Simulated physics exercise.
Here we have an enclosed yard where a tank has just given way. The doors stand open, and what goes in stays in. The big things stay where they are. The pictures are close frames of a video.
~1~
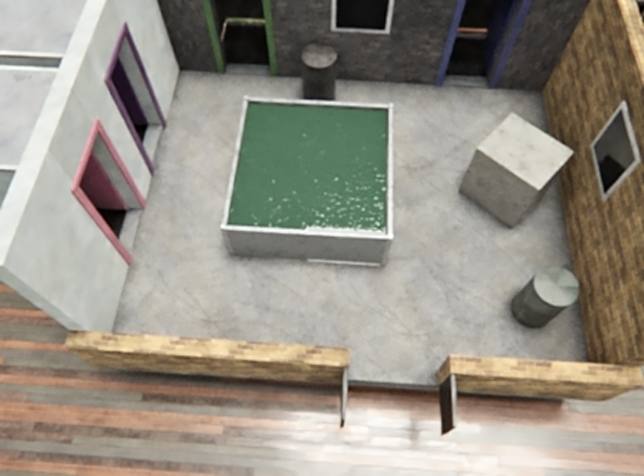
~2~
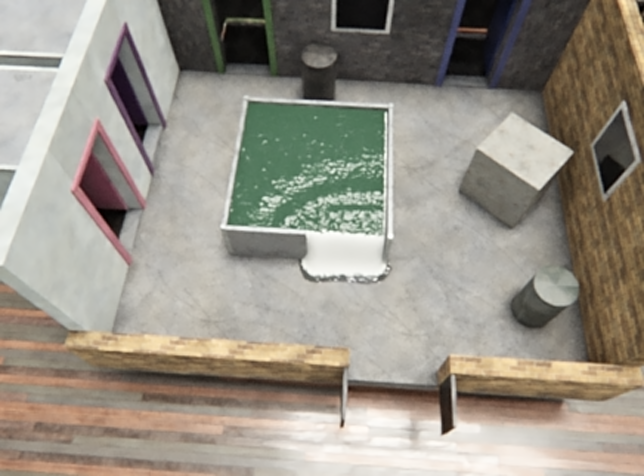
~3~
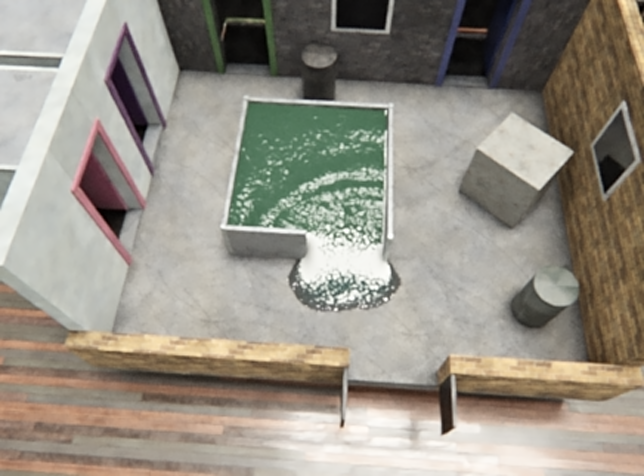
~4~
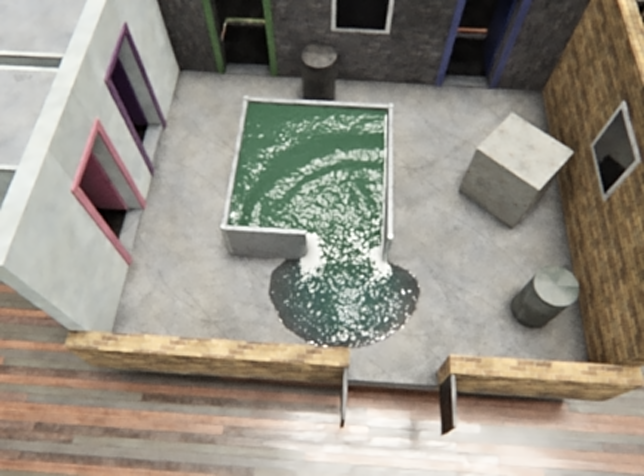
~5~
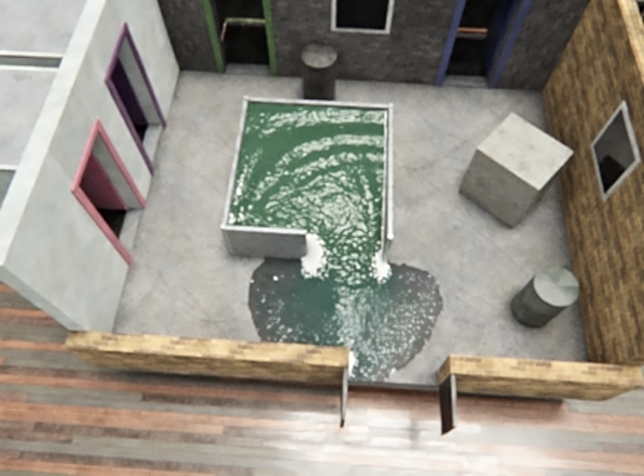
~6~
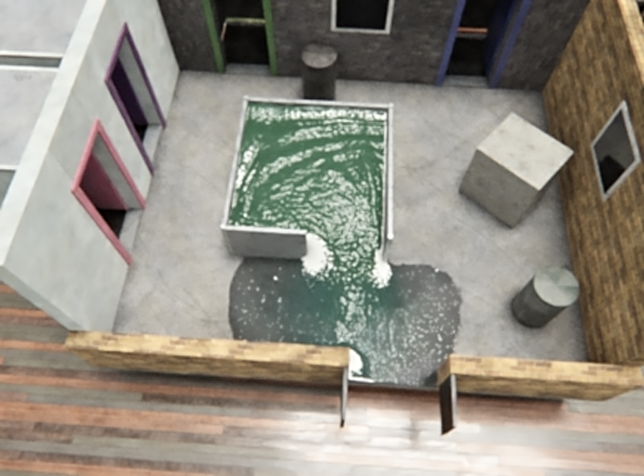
A square tank of green water with pale walls stands in an enclosed grey-floored yard, seen from high above by a still camera. A pale block and a grey cylinder sit to the right, another cylinder behind, with pink and purple doorways left and green and blue ones at the back. Water pours from the tank's front right, rippling inside, and spreads in a widening foamy pool to the front wall and its open doorway.
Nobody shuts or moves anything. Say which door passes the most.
The green door.
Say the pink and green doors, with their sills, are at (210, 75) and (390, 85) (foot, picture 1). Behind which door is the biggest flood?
The pink one.
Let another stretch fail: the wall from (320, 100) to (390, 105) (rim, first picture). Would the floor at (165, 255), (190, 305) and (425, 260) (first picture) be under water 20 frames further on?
In turn: Awash, no water, not flooded.
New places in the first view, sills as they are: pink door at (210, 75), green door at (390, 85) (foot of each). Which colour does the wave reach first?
First comes the purple-painted one.
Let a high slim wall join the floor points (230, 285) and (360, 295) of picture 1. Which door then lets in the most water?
It is the door marked pink.
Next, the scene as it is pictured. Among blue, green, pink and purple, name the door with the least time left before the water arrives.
That is the pink-painted one.
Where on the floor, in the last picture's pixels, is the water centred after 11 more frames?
Around (314, 230).
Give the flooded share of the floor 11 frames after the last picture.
About 30 per cent.
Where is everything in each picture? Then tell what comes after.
The first picture shows still water in the water tank at (313, 166).
In the second picture, water pours out at (346, 251) and has run to (306, 268).
In the third picture, the front is at (307, 300), out from the gap at (346, 252).
In the fourth picture, water pours out at (345, 253) and has run to (323, 344).
In the fifth picture, the front is at a hidden place, out from the gap at (345, 252).
In the sixth picture, the front is at a hidden place, out from the gap at (345, 252).
A moment on, water covers 20 % of the floor; pink door not reached, green door not reached, blue door not reached, purple door not reached.
Next, water covers 30 % of the floor; pink door not reached, green door not reached, blue door not reached, purple door not reached.
Then, water covers 45 % of the floor; pink door some in, green door not reached, blue door not reached, purple door wet at the sill, nothing in.
Later, water covers 75 % of the floor; pink door some in, green door some in, blue door wet at the sill, nothing in, purple door wet at the sill, nothing in.
In the end, water covers 95 % of the floor; pink door some in, green door a lot in, blue door wet at the sill, nothing in, purple door wet at the sill, nothing in; the green door has let in the most.
